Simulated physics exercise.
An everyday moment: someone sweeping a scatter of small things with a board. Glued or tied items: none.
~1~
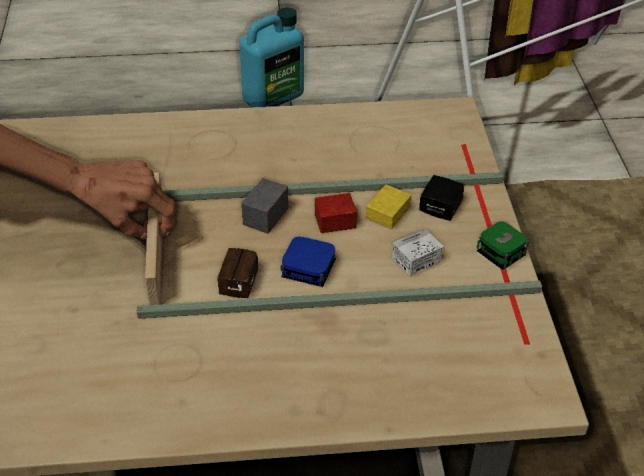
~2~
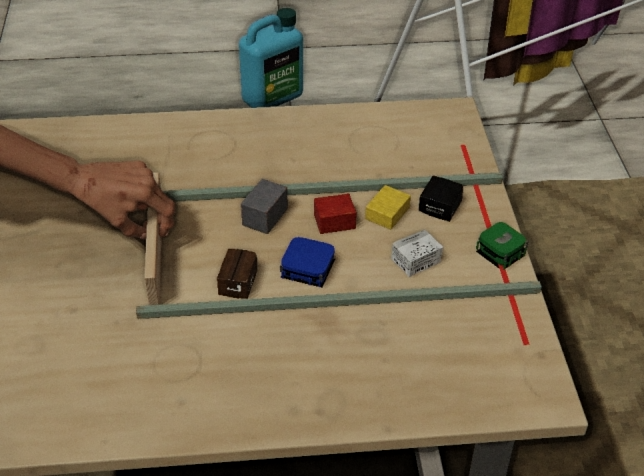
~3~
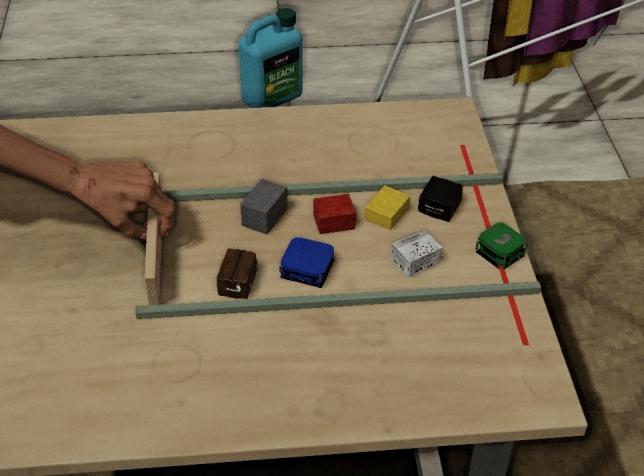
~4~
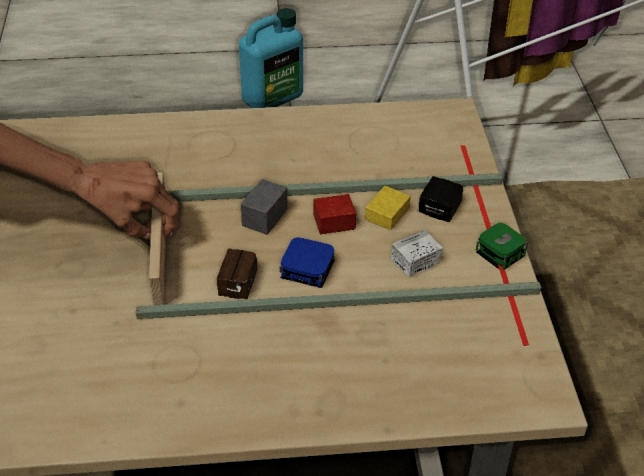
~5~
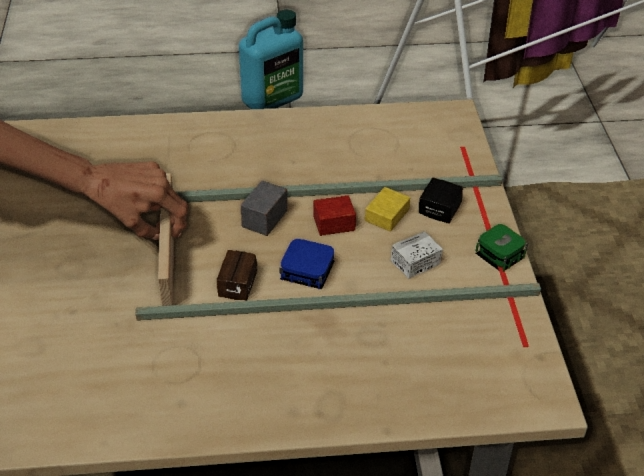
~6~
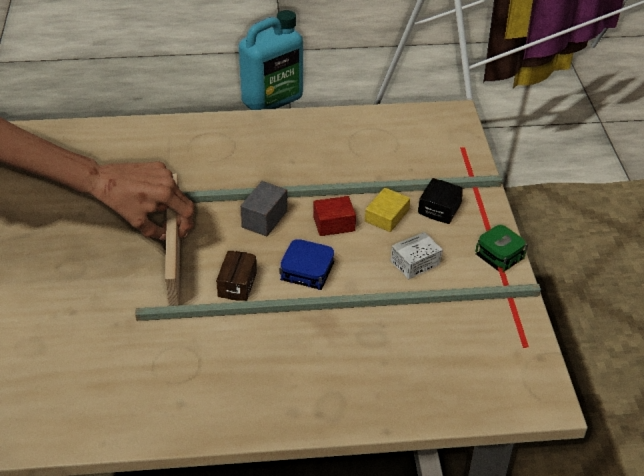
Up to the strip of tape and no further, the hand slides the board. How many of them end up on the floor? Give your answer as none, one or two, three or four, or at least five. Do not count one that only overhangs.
The count is at least five.
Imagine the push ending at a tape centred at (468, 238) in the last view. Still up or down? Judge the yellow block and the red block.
The yellow block stays put, the red block stays put.
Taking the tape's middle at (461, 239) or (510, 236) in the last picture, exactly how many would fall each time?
3 and 8.
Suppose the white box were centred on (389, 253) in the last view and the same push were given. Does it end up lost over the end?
It drops.
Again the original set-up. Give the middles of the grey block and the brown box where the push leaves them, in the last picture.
You'll find the grey block at roughly (495, 191) and the brown box at roughly (516, 258).
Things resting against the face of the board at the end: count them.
I count 3 of them.
A little later, none off yet; green case at rest near (501, 249); black box at rest near (441, 201); white box at rest near (416, 255).
Next, none off yet; green case at rest near (501, 249); black box shifted about its own width near (465, 196); white box shifted about its own width near (457, 258).
Later still, one off so far; green case dropping near (534, 452); black box shifted well along near (502, 192); white box shifted well along near (538, 259).
When it is over, the number that fall off is five or more; down, blue case, yellow block, white box, black box and green case.
